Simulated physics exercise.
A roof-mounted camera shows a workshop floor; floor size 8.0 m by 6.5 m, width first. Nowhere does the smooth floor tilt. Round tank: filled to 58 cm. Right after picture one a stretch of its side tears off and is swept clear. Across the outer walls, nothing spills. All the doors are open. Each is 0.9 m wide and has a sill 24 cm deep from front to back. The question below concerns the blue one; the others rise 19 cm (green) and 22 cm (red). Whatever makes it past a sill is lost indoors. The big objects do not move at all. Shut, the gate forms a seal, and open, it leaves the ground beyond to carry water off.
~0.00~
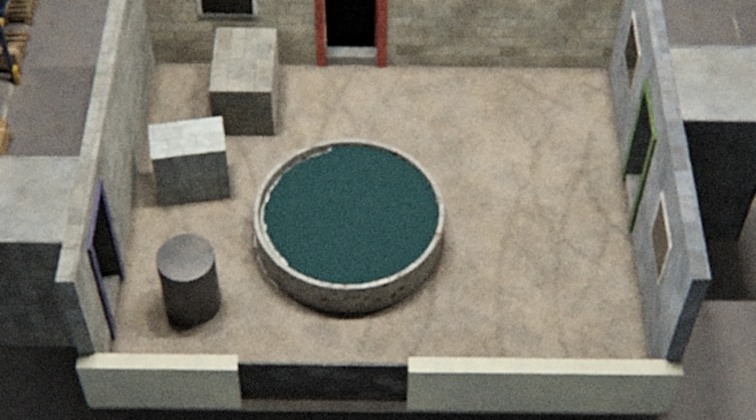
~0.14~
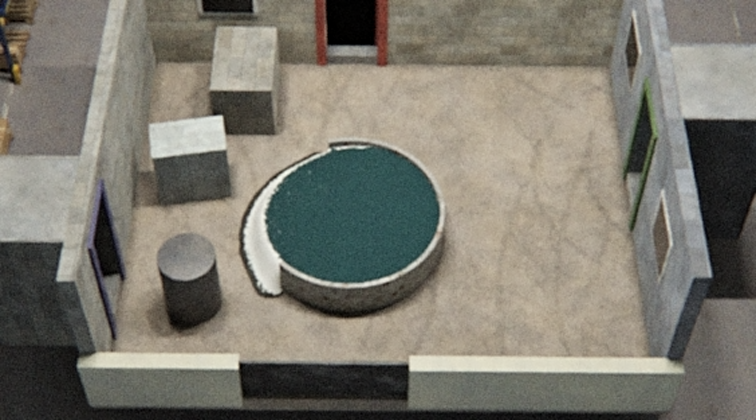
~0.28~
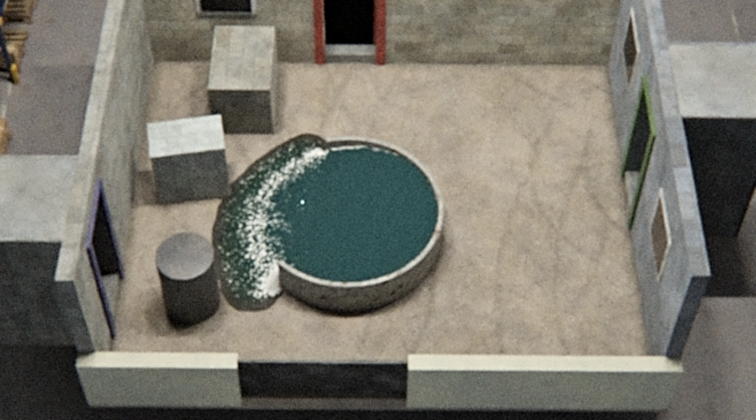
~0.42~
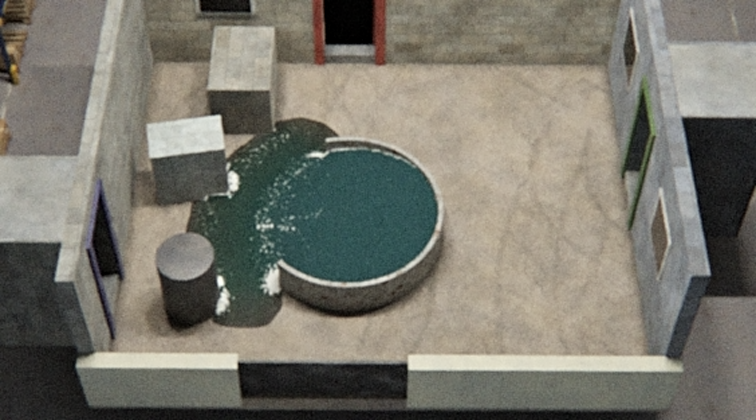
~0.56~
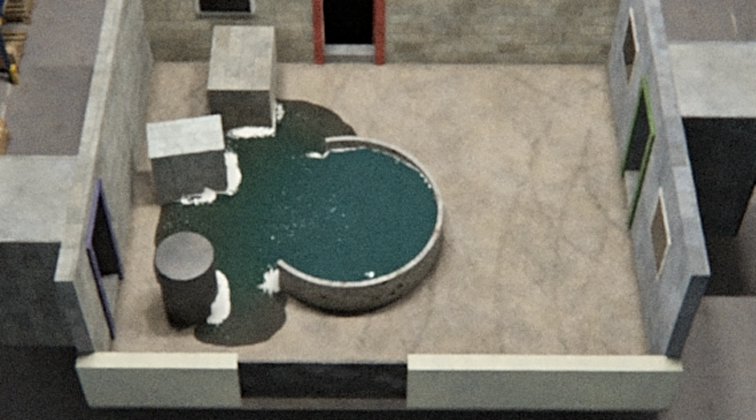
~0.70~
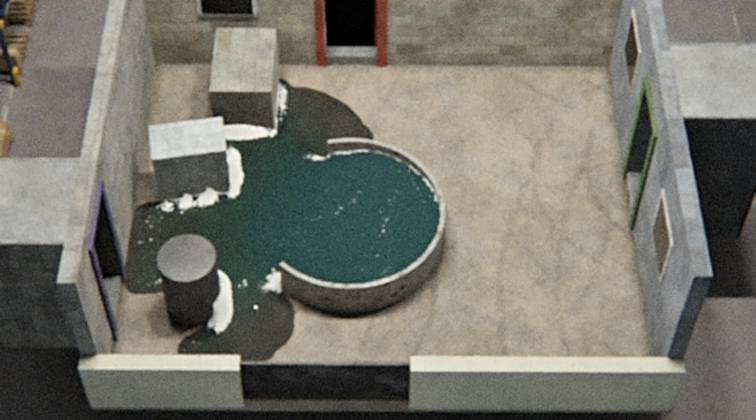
On a workshop floor enclosed by low walls, a round tank of dark green water stands whole and still. Its left side tears open and water surges out, foaming white, then spreads leftward around two blocks and a cylinder, fanning toward the back and front while the red door stays dry.
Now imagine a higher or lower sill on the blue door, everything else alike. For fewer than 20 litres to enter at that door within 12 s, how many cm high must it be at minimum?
It must be roughly 17 cm high.
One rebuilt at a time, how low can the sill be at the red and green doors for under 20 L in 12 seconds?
About 8.5 cm at red and 10.0 cm at green.
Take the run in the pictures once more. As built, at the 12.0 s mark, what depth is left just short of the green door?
Depth: Near 9.0 cm.
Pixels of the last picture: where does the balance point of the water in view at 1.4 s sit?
I'd put it close to (297, 226).
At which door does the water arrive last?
That's the green door.
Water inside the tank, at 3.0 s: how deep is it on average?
Around 16 cm deep on average.
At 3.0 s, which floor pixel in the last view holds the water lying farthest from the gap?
Near (493, 66).
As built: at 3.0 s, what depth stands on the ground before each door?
In cm - green: 0, red: 12, blue: 21.
After 1.4 s water covers 25 % of the floor, deepest (44 cm) near (130, 236); 11 cm at the blue door, 0 litres in over its 21 cm sill.
After 3.0 s water covers 45 % of the floor, deepest (39 cm) near (121, 384); 21 cm at the blue door, 3 litres in over its 21 cm sill.
After 12.0 s water covers 100 % of the floor, deepest (14 cm) near (606, 67); 7 cm at the blue door, 6 litres in over its 21 cm sill.
At the blue door as built, the water arrived by 0.9 s and peaked near 23 cm at 3.2 s.
Run again over the same 12 s with other heights there, 33 litres in over 15.5 cm, 6 litres over 21 cm. The limit of 20 litres is kept from about 17 cm up.
